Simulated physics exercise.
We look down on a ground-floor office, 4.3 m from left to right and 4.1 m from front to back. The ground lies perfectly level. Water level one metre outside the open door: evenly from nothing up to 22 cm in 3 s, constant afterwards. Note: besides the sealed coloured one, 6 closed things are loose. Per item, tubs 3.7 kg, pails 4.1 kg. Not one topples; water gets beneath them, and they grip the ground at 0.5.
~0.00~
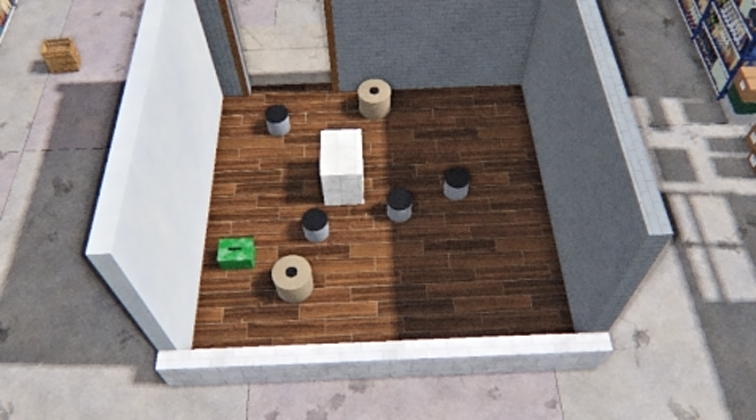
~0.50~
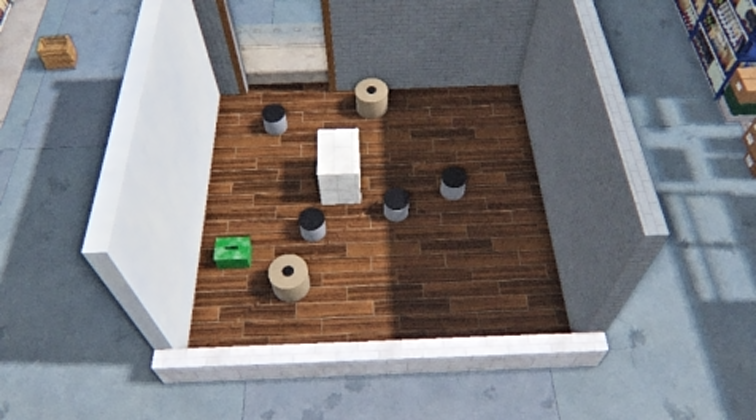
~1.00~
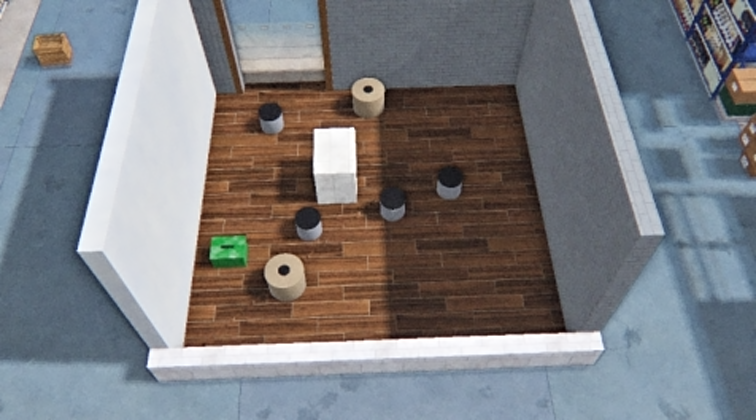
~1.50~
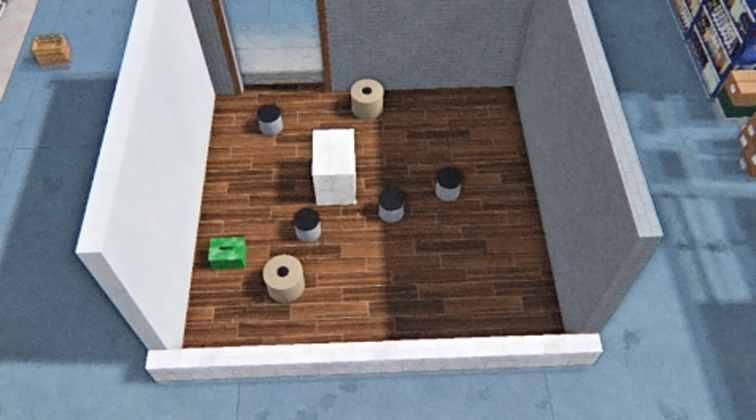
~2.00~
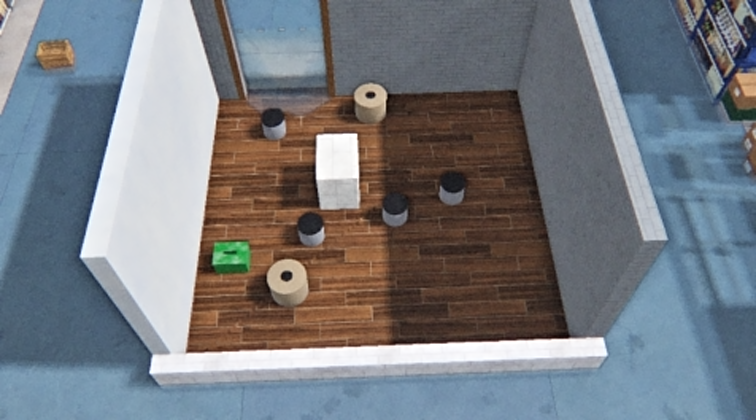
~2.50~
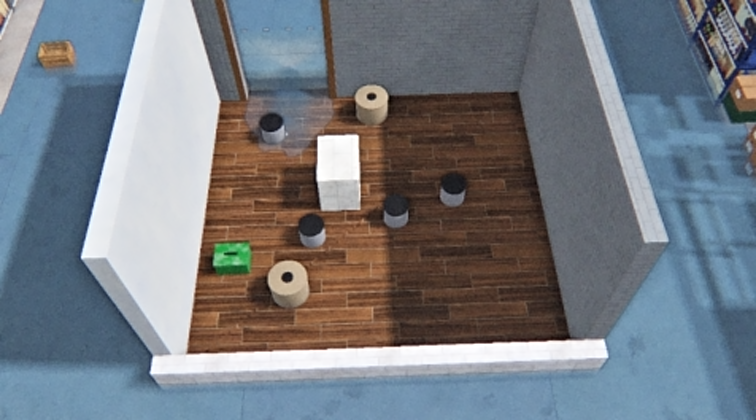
In this clip, a wood-floored room holding a white block, a green tote, tan rolls and dark-topped canisters is seen from above as bluish water covers the ground outside, then spreads through the doorway around the nearest canister.
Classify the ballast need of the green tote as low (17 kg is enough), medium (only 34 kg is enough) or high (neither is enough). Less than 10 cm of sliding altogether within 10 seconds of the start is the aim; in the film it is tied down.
Medium.
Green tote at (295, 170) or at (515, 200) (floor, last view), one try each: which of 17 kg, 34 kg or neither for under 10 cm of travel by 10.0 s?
Well, at the first spot you need the heavier weight, and at the second either weight will do.
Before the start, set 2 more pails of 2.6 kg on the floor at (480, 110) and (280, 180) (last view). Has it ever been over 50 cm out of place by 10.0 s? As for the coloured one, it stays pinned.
Order as asked: Stays within / goes beyond.
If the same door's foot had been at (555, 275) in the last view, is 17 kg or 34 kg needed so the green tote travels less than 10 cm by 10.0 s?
In that setup just the second mass works.
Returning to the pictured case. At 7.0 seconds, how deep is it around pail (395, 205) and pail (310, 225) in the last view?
First roughly 1 cm, second roughly 4 cm.
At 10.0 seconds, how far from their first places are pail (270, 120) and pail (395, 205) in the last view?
400 cm and 0 cm respectively.
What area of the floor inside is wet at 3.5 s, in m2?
I'd put it close to 3.5 m2.
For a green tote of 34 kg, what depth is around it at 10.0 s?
Around 12 cm.
After 3.5 s the green tote would be 0 cm from its start with 17 kg and 0 cm from its start with 34 kg; 0 cm of water round it then.
After 4.5 s the green tote would be 1 cm from its start with 17 kg and 0 cm from its start with 34 kg; 5 cm of water round it then.
After 7.0 s the green tote would be 27 cm from its start with 17 kg and 0 cm from its start with 34 kg; 10 cm of water round it then.
After 10.0 s the green tote would be 101 cm from its start with 17 kg and 0 cm from its start with 34 kg; 12 cm of water round it then.
